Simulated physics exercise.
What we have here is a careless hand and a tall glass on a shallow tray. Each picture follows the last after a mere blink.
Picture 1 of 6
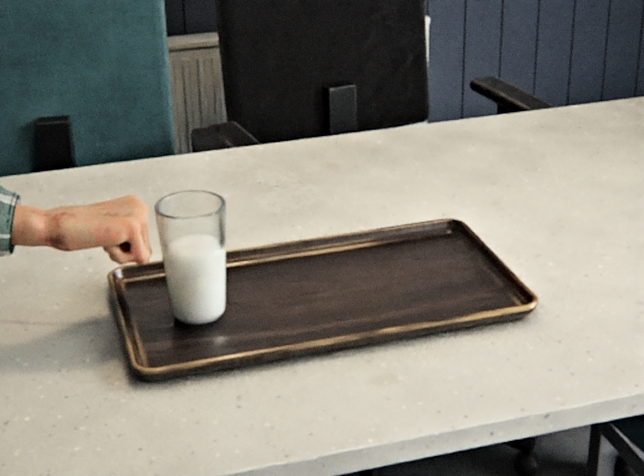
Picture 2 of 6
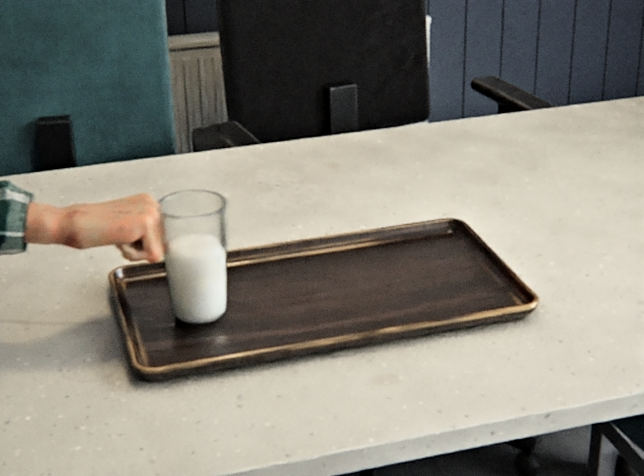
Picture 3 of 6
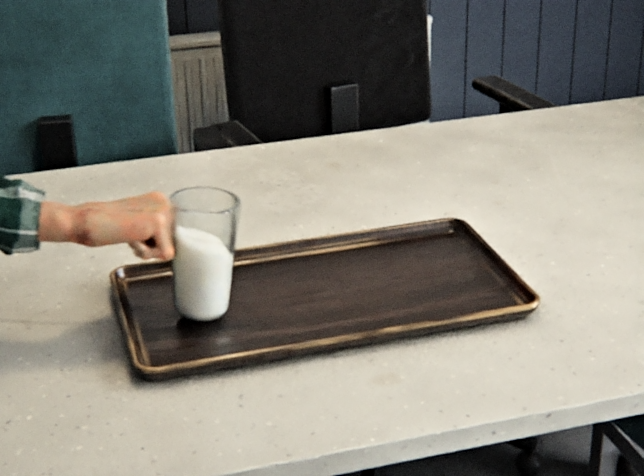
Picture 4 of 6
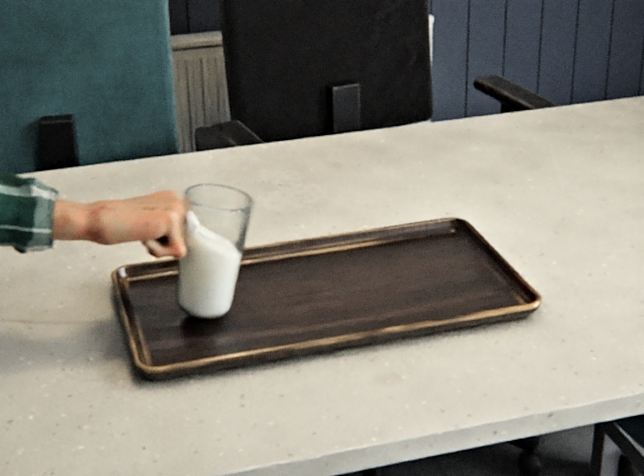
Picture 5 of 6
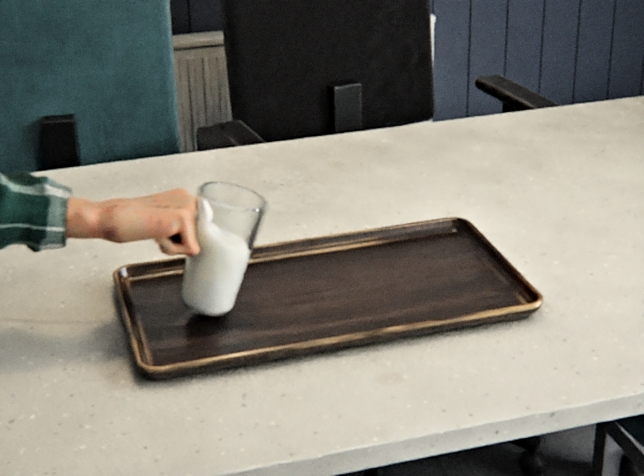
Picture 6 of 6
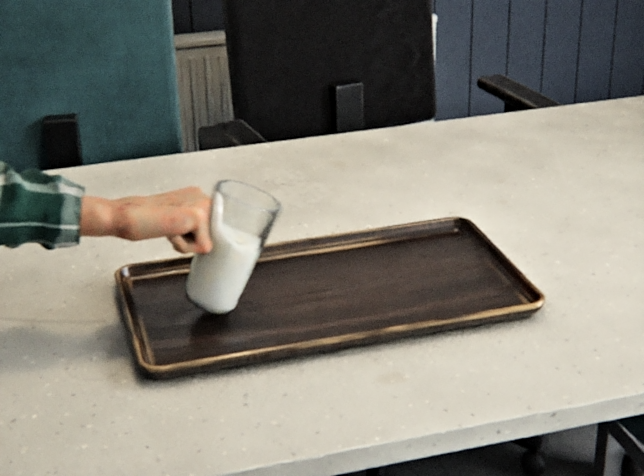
A hand in a green plaid sleeve pushes the upper part of a tall glass of milk, which stands upright at first and then leans steadily to the right on a shallow dark tray as the milk shifts inside.
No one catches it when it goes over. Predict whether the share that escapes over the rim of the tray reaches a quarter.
It reaches a quarter or more.
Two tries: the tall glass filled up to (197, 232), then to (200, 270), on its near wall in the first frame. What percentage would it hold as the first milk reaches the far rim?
45 % and 55 %.
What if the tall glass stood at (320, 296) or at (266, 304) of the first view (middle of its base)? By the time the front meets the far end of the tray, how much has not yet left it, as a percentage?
Around 85 percent in the first try, around 70 percent in the second.
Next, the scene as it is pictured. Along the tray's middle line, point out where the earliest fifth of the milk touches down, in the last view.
Around (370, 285).
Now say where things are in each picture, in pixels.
In the first picture, it leans 0°; its right rim is at (223, 202); the milk meets the walls at (165, 246) and (220, 238); the tray's far rim is at (497, 259); the tray is clear ahead.
In the second picture, it leans 0°; its right rim is at (224, 201); the milk meets the walls at (166, 246) and (220, 238).
In the third picture, it leans 6°; its right rim is at (237, 200); the milk meets the walls at (174, 229) and (223, 238).
In the fourth picture, it leans 12°; its right rim is at (251, 201); the milk meets the walls at (185, 212) and (237, 242).
In the fifth picture, it leans 17°; its right rim is at (264, 202); the milk meets the walls at (195, 234) and (247, 239).
In the sixth picture, it leans 24°; its right rim is at (278, 205); the milk meets the walls at (203, 240) and (258, 237).
A moment on, the tall glass is falling and 100 per cent is in the glass, 0 on the tray and 0 above or beyond its rim.
Next, the tall glass lies on its side and 66 per cent is in the glass, 23 on the tray and 11 above or beyond its rim.
Then the tall glass lies on its side and 34 per cent is in the glass, 56 on the tray and 10 above or beyond its rim.
Later the tall glass lies on its side and 18 per cent is in the glass, 43 on the tray and 39 above or beyond its rim.
Finally, 62 per cent is held by tray and glass, 38 is off the tray.
